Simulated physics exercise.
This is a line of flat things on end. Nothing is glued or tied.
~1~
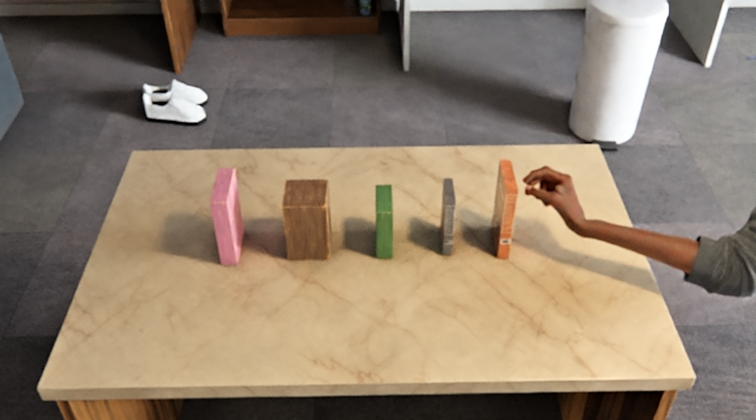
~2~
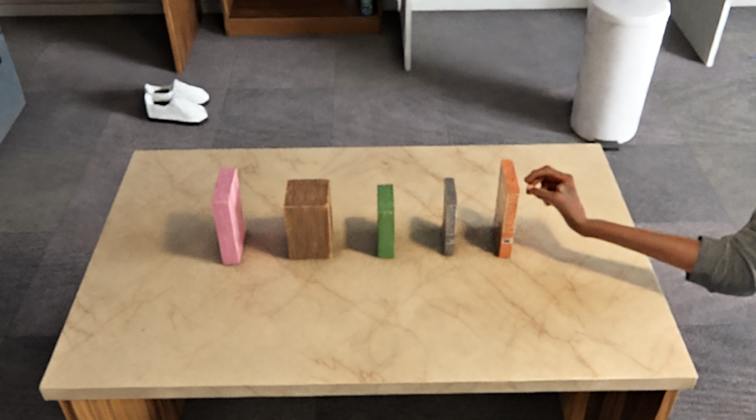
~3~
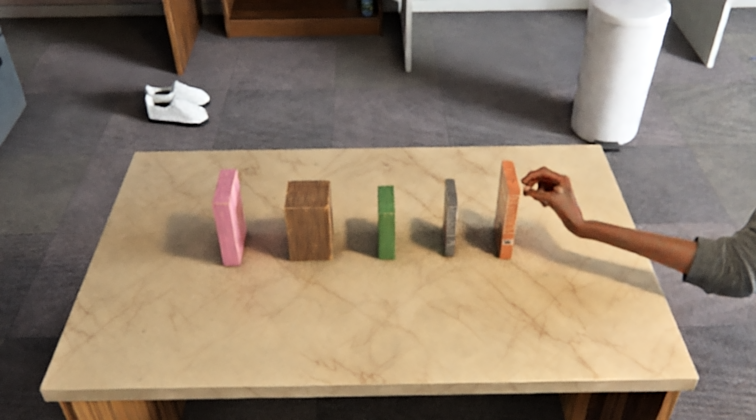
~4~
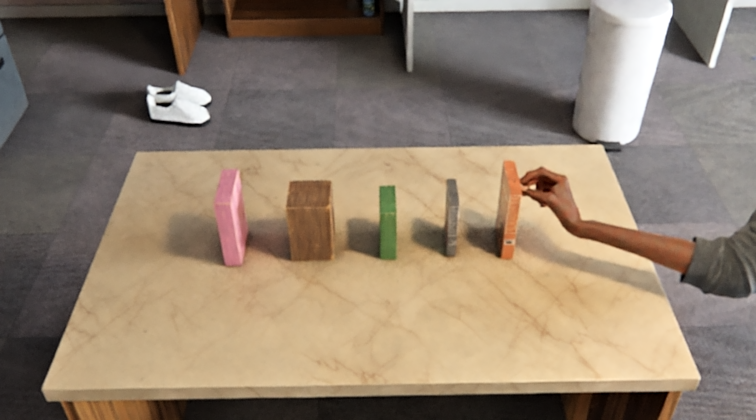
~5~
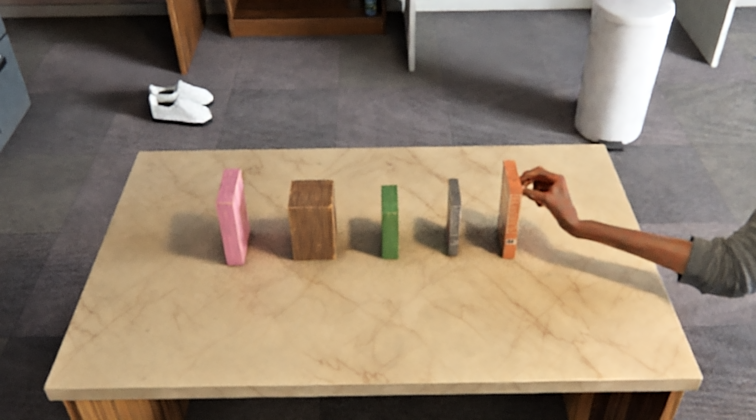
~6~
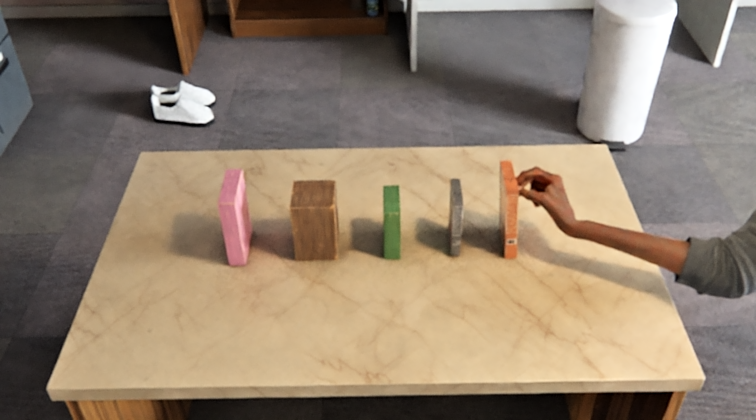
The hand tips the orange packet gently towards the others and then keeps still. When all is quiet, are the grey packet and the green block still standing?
The grey packet falls over, the green block falls over.
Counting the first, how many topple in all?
3 of them.
Then, 0.40 s after the last picture, orange packet 43° over; grey packet tipped 16° from how it was near (446, 218).
Then, 0.50 s after the last picture, orange packet 70° over; grey packet tipped 58° from how it was near (428, 228); green block tipped 4° from how it was near (389, 222).
Then, 0.70 s after the last picture, orange packet 82° over; grey packet on its side near (432, 241); green block tipped 57° from how it was near (364, 228).
At rest, tipped over on the table, grey packet and green block; brown block in place. Seen from the same camera at the end, grey packet near (432, 241), green block near (367, 239).
